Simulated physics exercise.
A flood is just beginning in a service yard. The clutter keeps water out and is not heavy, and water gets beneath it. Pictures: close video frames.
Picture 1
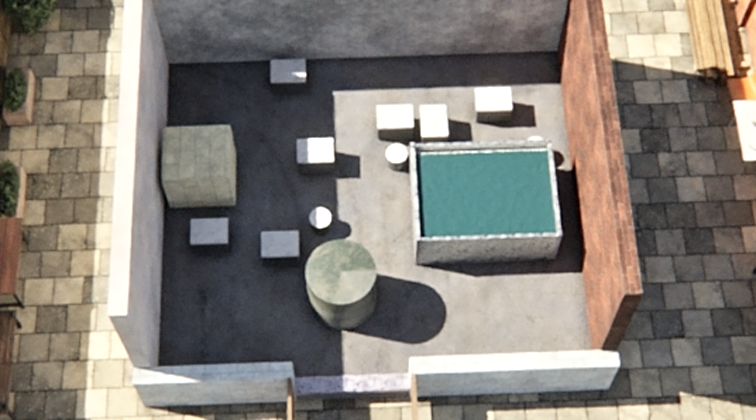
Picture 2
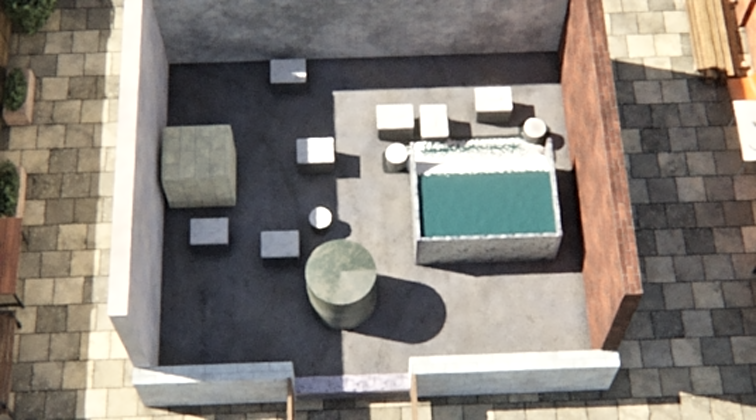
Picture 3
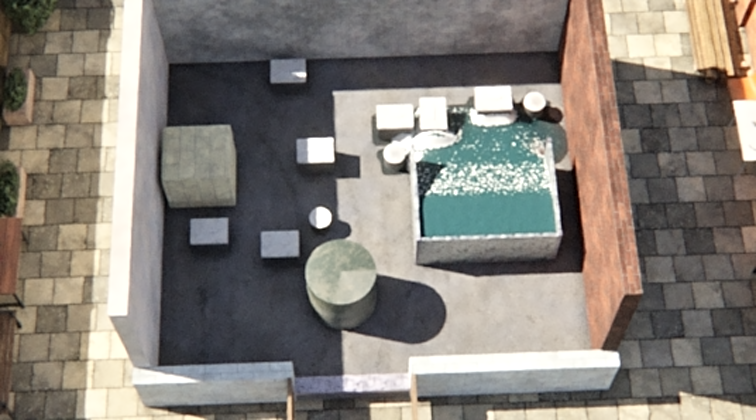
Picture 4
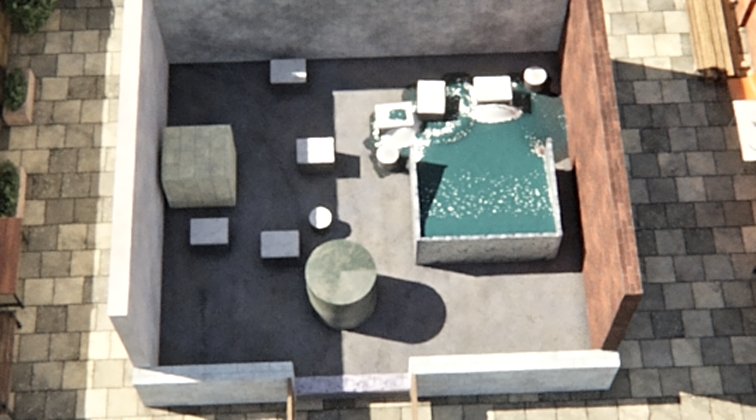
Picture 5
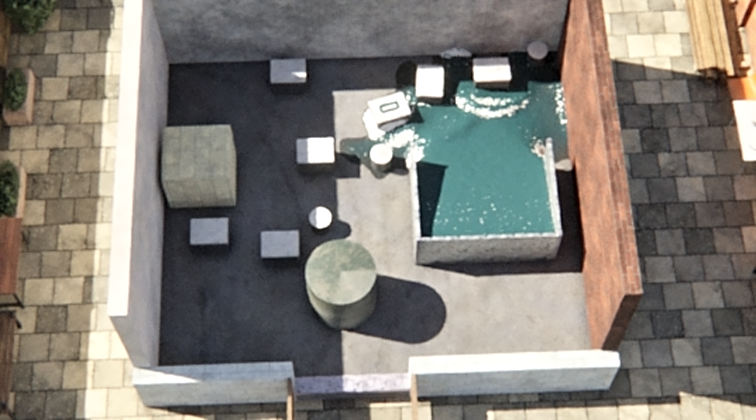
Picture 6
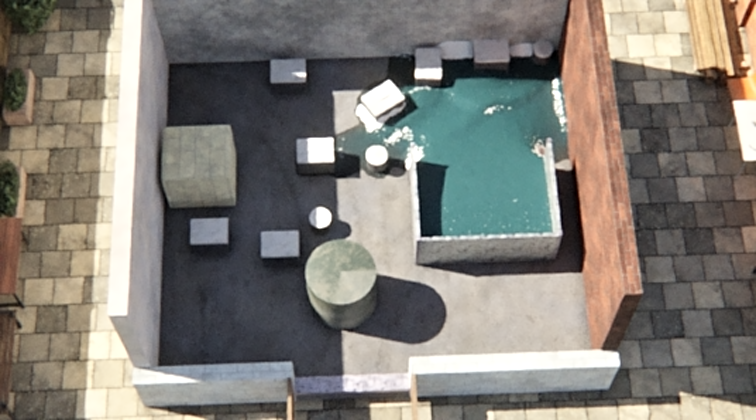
Green water in a walled tank poured out over its back edge and spread across the yard's upper right corner, pushing several small pale blocks and round containers back toward the walls or leftward.
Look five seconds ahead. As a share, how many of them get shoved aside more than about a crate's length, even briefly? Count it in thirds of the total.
It hits two thirds.
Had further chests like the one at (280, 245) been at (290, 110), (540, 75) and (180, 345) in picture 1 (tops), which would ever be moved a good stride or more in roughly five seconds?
First driven off; second driven off; third falls short.
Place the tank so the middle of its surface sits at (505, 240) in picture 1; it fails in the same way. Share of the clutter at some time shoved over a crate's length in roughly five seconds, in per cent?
Something like 80 in a hundred.
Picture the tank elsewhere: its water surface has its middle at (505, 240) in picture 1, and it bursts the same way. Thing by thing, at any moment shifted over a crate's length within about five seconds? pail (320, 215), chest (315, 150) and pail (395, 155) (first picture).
Object by object, in turn: Travelled a good distance, travelled a good distance, travelled a good distance.
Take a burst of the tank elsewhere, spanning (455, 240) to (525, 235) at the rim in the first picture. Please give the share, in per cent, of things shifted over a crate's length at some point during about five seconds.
Near 0 %.
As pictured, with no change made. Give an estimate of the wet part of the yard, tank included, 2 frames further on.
Reading: About 35 %.
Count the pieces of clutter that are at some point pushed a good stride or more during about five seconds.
The total is 8.
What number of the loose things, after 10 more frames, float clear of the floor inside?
The answer is 3.
A moment on, 4 of 10 are well off their spots; 3 afloat.
Next, 5 of 10 are well off their spots; 3 afloat.
Later, 4 of 10 are well off their spots; 4 afloat.
In the end, 7 of 10 are well off their spots, and 8 have been at some point; 4 afloat.
